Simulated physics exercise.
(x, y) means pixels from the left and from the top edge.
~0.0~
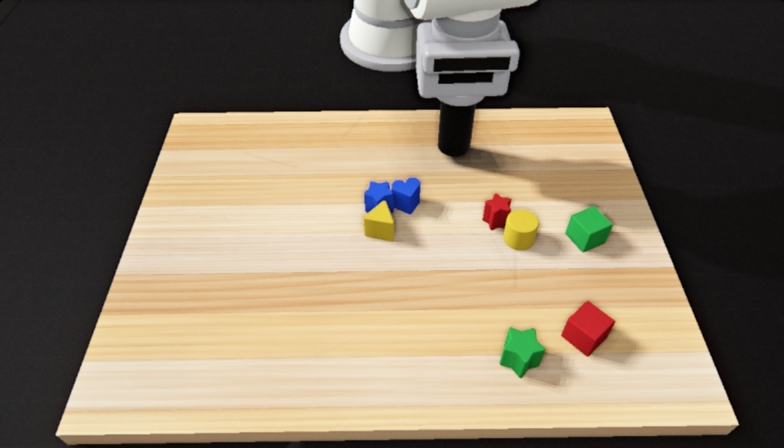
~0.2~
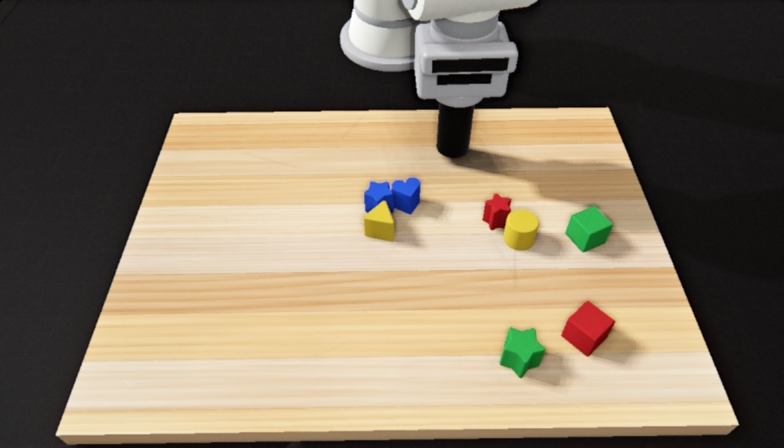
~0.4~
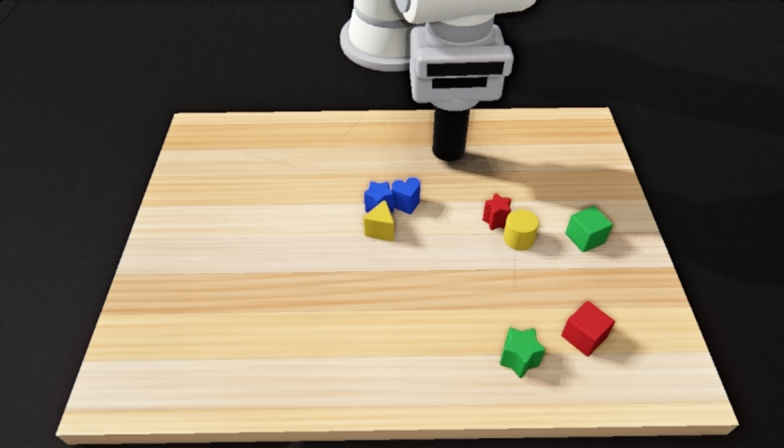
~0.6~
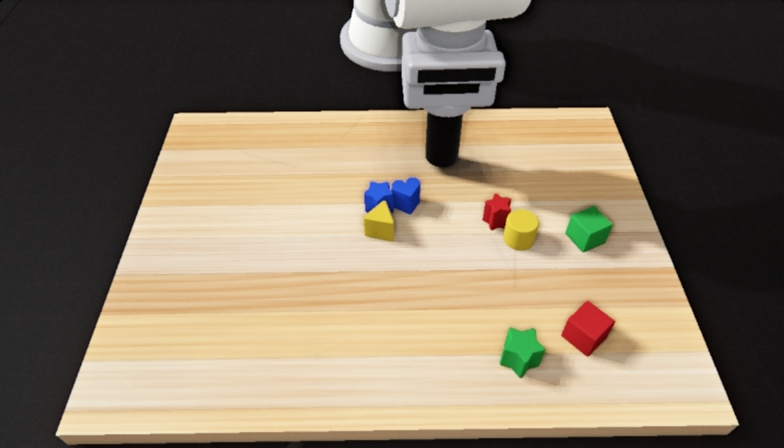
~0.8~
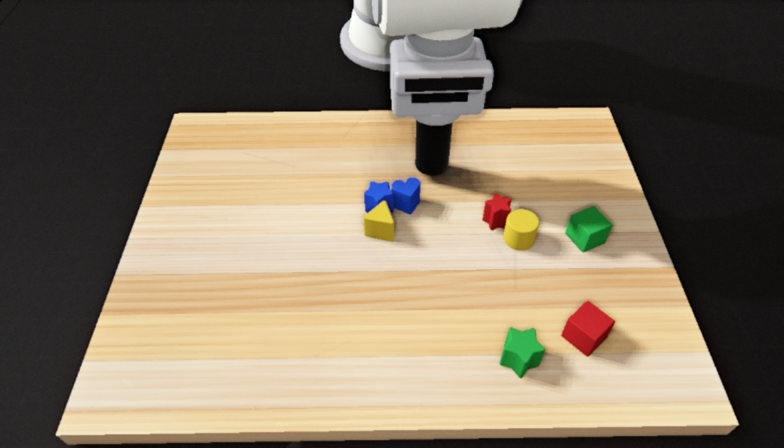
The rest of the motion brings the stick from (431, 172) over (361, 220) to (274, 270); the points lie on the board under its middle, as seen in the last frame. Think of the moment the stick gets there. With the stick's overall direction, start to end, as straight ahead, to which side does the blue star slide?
Sideways, to the right.
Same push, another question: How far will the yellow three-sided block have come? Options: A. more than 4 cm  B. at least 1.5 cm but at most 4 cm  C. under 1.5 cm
Letter B.
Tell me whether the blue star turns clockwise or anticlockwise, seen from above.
Its rotation is clockwise.
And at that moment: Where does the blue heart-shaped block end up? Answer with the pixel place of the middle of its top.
It will likely be found at (399, 204).
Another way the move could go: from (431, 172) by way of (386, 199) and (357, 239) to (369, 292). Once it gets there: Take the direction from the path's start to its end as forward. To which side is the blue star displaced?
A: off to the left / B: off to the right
The correct letter is B.
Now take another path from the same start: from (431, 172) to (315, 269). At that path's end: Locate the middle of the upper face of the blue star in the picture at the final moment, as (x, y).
It is going to be at (308, 218).
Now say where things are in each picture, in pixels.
In the first picture, tip of the stick (454, 146), middles of tops, blue star (379, 190), yellow three-sided block (380, 213), blue heart-shaped block (407, 185).
In the second picture, stick (453, 147), nothing pushed.
In the third picture, stick (449, 151), nothing pushed.
In the fourth picture, stick (442, 156), nothing pushed.
In the fifth picture, stick (432, 164), blue star (379, 190), yellow three-sided block (380, 213), blue heart-shaped block (407, 185).
On the path given first. One third of the way, stick (384, 197); blue star (358, 201), turned 30° clockwise; yellow three-sided block (376, 222), turned 40° anticlockwise; blue heart-shaped block (400, 202), turned 20° anticlockwise.
Two thirds of the way, stick (333, 231); blue star (301, 230), turned 60° clockwise; yellow three-sided block (371, 227), turned 95° anticlockwise; blue heart-shaped block (399, 204), turned 35° anticlockwise.
At the end, stick (272, 263); blue star (236, 262), turned 65° clockwise; yellow three-sided block (371, 227), turned 95° anticlockwise; blue heart-shaped block (399, 204), turned 35° anticlockwise.
